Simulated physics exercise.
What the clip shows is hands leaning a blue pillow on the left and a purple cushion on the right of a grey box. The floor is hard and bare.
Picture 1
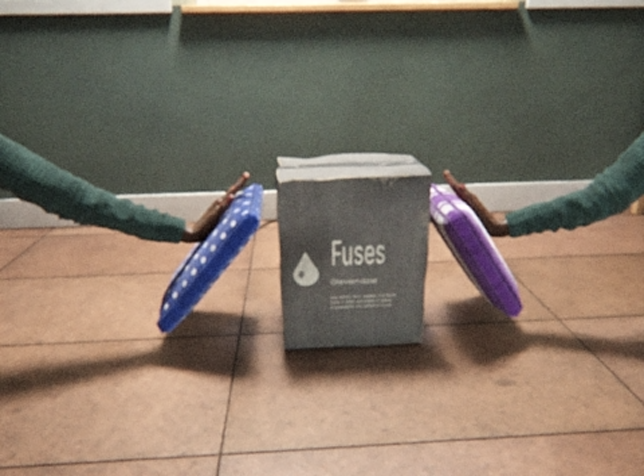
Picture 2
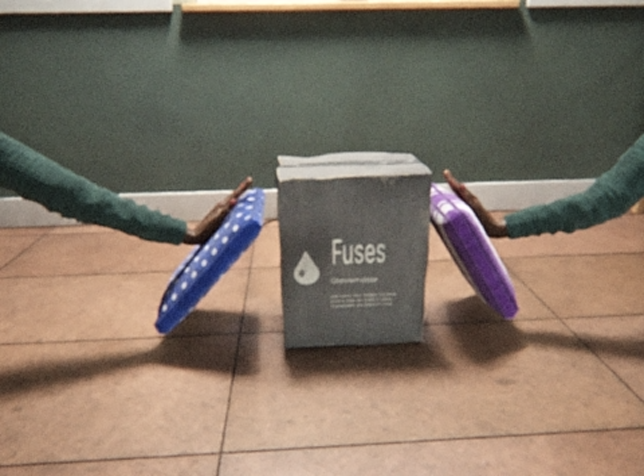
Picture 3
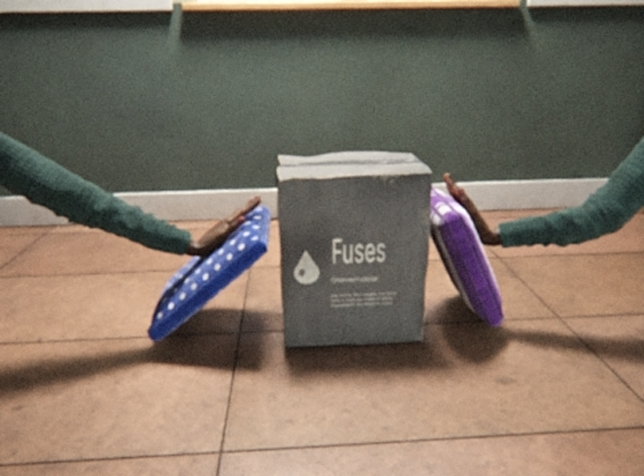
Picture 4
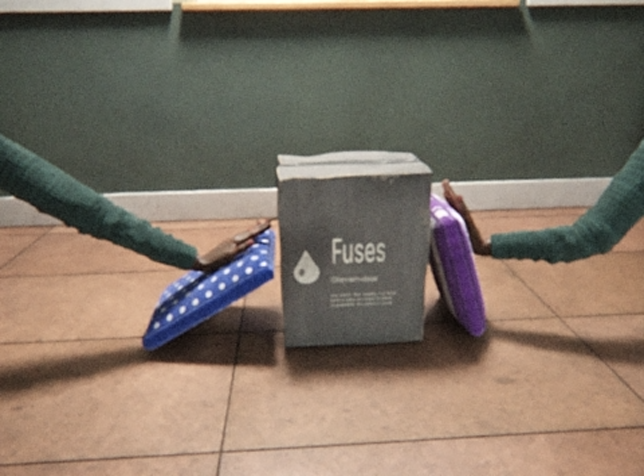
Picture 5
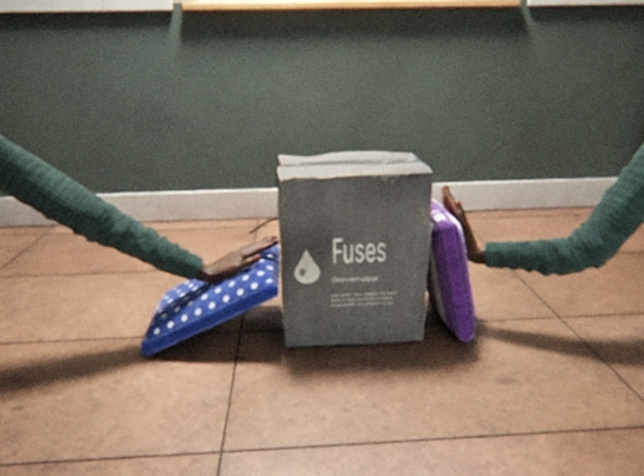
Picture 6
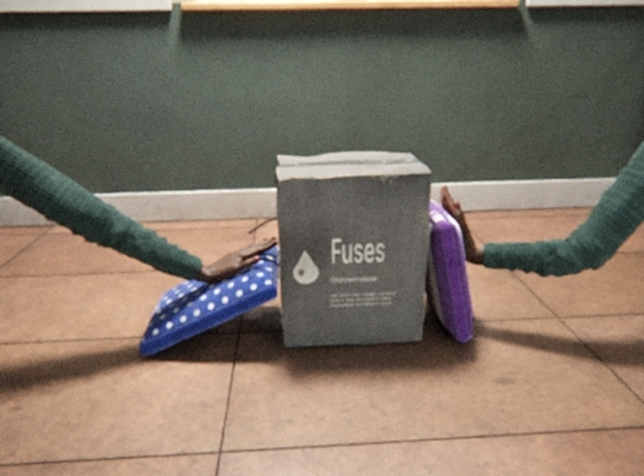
At the start, two hands press a blue dotted pillow and a purple cushion at a slant against either side of a grey box. The left hand lowers the blue pillow to a flatter slant while the right hand brings the purple cushion nearly upright, and then both stay almost still.
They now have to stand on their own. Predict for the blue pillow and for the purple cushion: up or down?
Blue pillow - down, purple cushion - up.
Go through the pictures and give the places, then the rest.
The first frame shows pillow foot (163, 329), head (254, 219); cushion foot (515, 313), head (455, 219).
The second frame shows pillow foot (161, 330); cushion foot (511, 314).
The third frame shows pillow foot (154, 337); cushion foot (496, 322).
The fourth frame shows pillow foot (147, 346); cushion foot (477, 332).
The fifth frame shows pillow foot (145, 350); cushion foot (466, 338).
The sixth frame shows pillow foot (144, 351), head (274, 292), at a low slant; cushion foot (463, 339), head (445, 228), almost upright.
Then, 0.30 s after the last picture, pillow flat on the floor near (210, 313); cushion leaning near (439, 264).
At rest, pillow flat on the floor near (210, 315); cushion leaning near (440, 264). The blue pillow slides down flat and the purple cushion keeps leaning.
